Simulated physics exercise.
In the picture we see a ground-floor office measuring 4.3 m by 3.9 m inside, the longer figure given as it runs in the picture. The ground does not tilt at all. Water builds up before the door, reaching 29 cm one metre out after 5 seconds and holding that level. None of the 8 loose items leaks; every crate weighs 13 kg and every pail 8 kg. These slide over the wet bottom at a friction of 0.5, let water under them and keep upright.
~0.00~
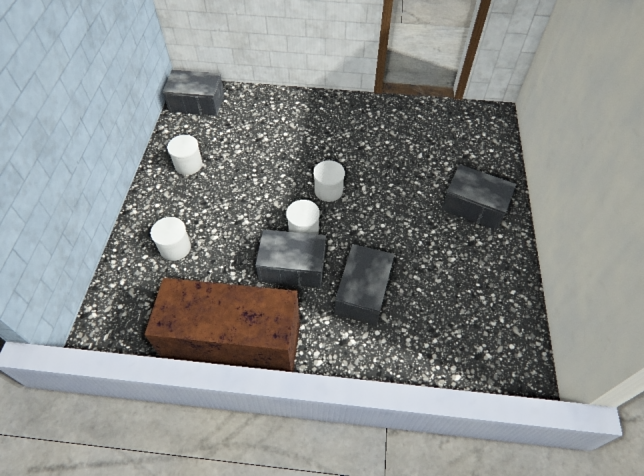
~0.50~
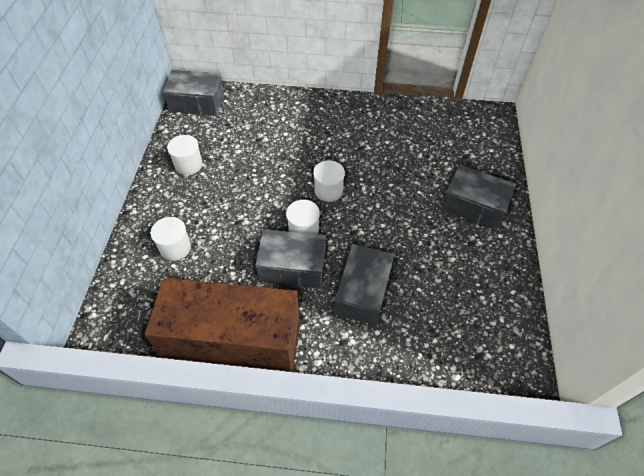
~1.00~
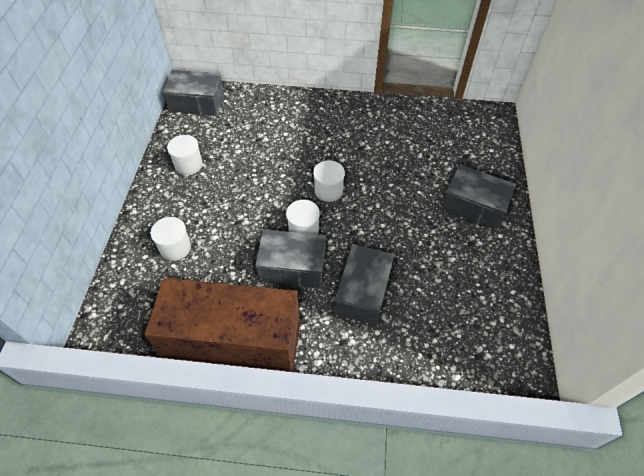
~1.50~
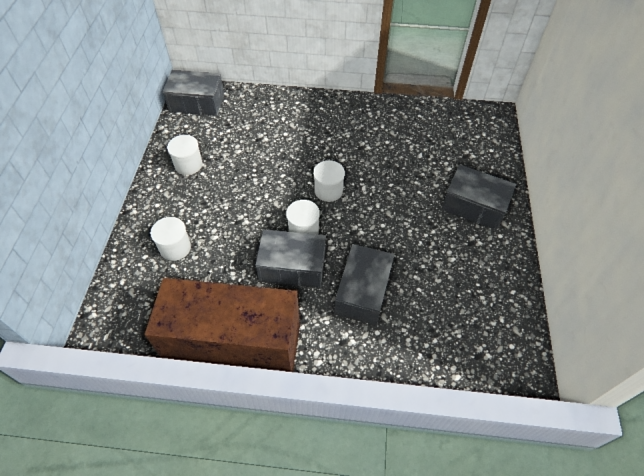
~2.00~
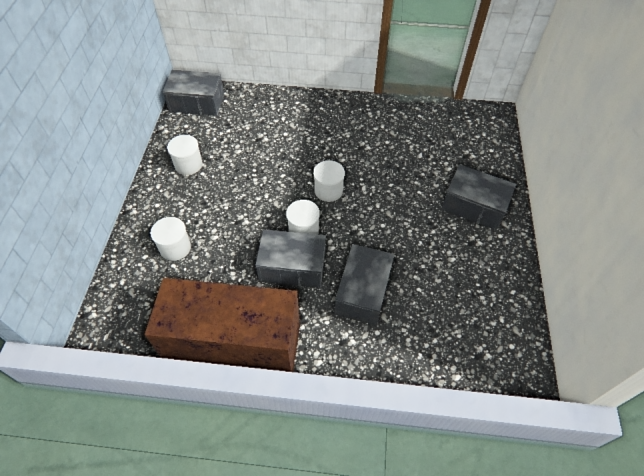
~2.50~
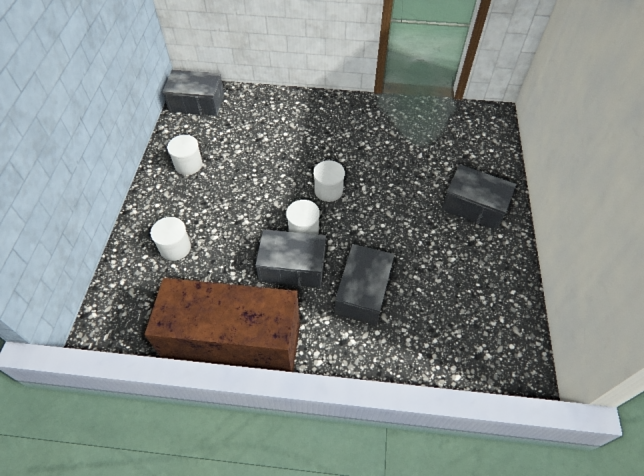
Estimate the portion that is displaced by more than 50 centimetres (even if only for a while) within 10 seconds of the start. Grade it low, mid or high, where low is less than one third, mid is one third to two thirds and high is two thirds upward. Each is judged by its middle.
Grade: Mid.
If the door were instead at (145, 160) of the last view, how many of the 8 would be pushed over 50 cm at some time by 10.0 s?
Then the count would be 5.
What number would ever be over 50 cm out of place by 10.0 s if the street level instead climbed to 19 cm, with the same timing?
With that change, 2 of them.
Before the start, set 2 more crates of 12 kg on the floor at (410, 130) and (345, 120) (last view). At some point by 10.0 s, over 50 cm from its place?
Well, the first one tops the mark, and the second stays inside the mark.
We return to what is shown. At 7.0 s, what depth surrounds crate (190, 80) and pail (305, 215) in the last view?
First roughly 1 cm, second roughly 5 cm.
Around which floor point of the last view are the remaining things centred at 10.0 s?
They average out to somewhere around (257, 224).
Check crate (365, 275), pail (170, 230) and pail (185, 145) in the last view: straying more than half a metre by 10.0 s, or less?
In that order: Above the mark, below the mark, below the mark.
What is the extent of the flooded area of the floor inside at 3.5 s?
3.5 m2.
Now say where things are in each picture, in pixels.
In the first frame, a crate at (482, 188) rests on the ground; a crate at (192, 82), on the bottom; 0.0 m2 under water; 0 of 8 have shifted.
In the second frame, a crate at (482, 188) rests on the ground; a crate at (192, 82), on the bottom; 0.0 m2 under water; 0 of 8 have shifted.
In the third frame, a crate at (482, 188), on the bottom; a crate at (192, 82) rests on the ground; 0.0 m2 under water; 0 of 8 have shifted.
In the fourth frame, a crate at (482, 188) rests on the ground; a crate at (192, 82), on the bottom; water covers 0.0 m2; 0 of 8 have shifted.
In the fifth frame, a crate at (482, 188), on the bottom; a crate at (192, 82) rests on the ground; water covers 0.0 m2; 0 of 8 have shifted.
In the sixth frame, a crate at (482, 188) rests on the ground; a crate at (192, 82), on the bottom; 0.5 m2 under water; 0 of 8 have shifted.
After 3.5 s 0 of 8 are over 50 cm from their spots; 0 afloat.
After 4.5 s 0 of 8 are over 50 cm from their spots; 0 afloat.
After 7.0 s 2 of 8 are over 50 cm from their spots; 2 afloat.
After 10.0 s 3 of 8 are over 50 cm from their spots, and 4 have been at some point; 3 afloat.
